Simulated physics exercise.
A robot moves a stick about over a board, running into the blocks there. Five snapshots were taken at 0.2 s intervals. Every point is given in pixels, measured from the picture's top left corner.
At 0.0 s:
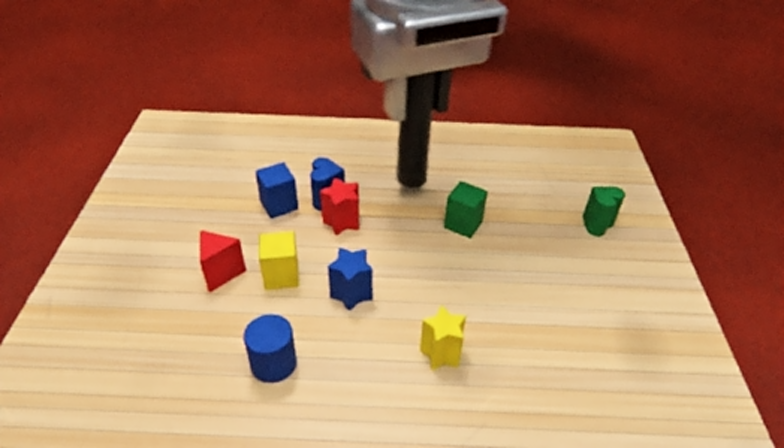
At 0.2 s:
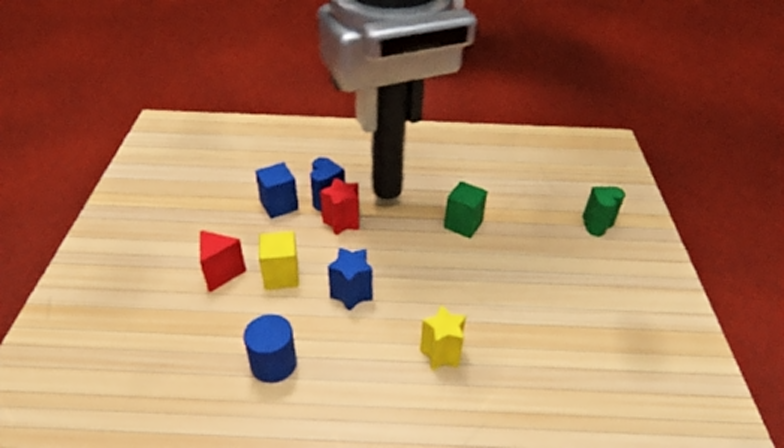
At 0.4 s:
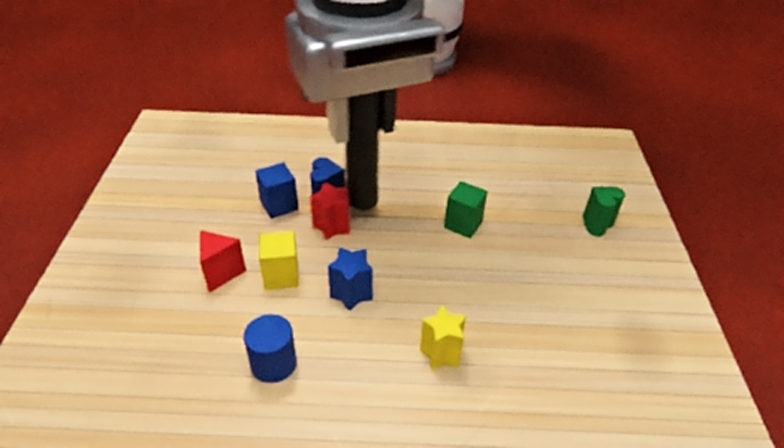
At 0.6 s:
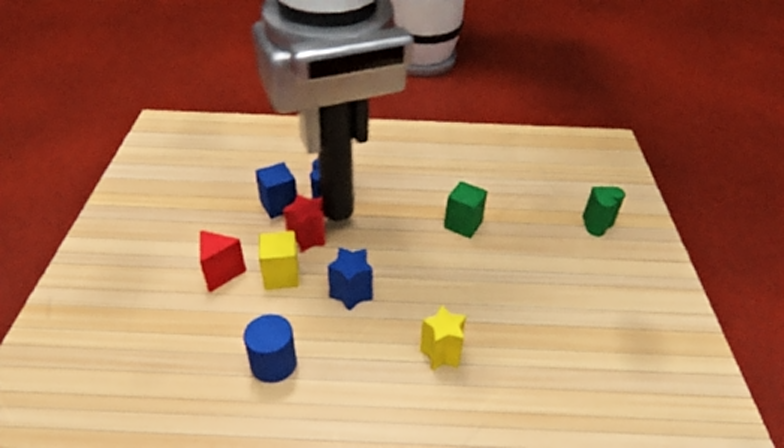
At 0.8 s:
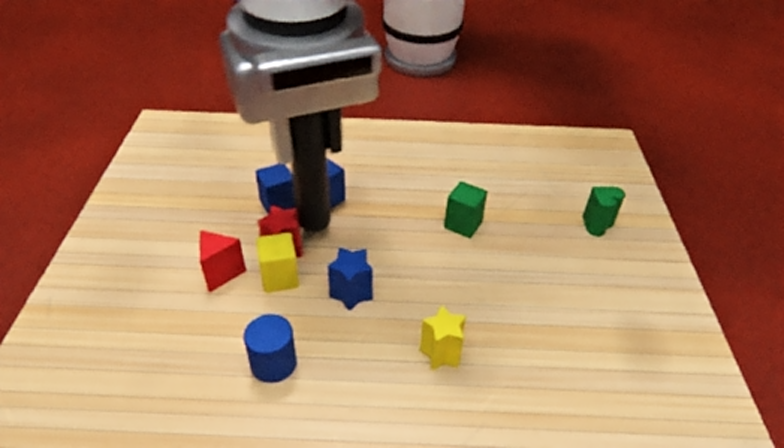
To begin with, a robot's dark stick stands on a wooden board to the right of a red star, among scattered colored blocks. The stick slides left and slightly nearer, meets the red star, and pushes it a short way toward the yellow block, leaving the star just behind it.
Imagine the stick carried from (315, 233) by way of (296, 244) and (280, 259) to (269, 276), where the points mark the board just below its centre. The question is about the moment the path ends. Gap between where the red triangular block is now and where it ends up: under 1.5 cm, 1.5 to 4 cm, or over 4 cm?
Overall it shifts between 1.5 and 4 cm.
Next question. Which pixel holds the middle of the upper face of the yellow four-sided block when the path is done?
Its top middle is near (265, 272).
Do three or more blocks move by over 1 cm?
I'd say yes.
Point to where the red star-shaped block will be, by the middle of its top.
Somewhere near (228, 244).
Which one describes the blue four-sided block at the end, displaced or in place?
Answer: Unmoved.
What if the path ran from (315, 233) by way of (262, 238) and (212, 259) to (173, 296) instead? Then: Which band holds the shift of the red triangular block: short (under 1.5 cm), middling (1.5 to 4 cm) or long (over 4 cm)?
Final distance: More than 4 cm.
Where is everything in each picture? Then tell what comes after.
In the first frame, stick tip (412, 180); block tops, red triangular block (214, 242); blue four-sided block (275, 174); yellow four-sided block (277, 244); red star-shaped block (341, 190); blue heart block (325, 168).
In the second frame, stick (387, 190); blocks unchanged.
In the third frame, stick (363, 201); red star-shaped block (331, 195).
In the fourth frame, stick (338, 211); red star-shaped block (305, 206).
In the fifth frame, stick (314, 222); red triangular block (214, 242); blue four-sided block (275, 174); yellow four-sided block (275, 246); red star-shaped block (280, 218); blue heart block partly hidden.
On the path given first. Halfway along, stick (286, 240); red star-shaped block (249, 229).
At the end, stick (267, 265); red triangular block (190, 250), turned 25° clockwise; blue four-sided block in place; yellow four-sided block (265, 272); red star-shaped block (228, 244); blue heart block in place.
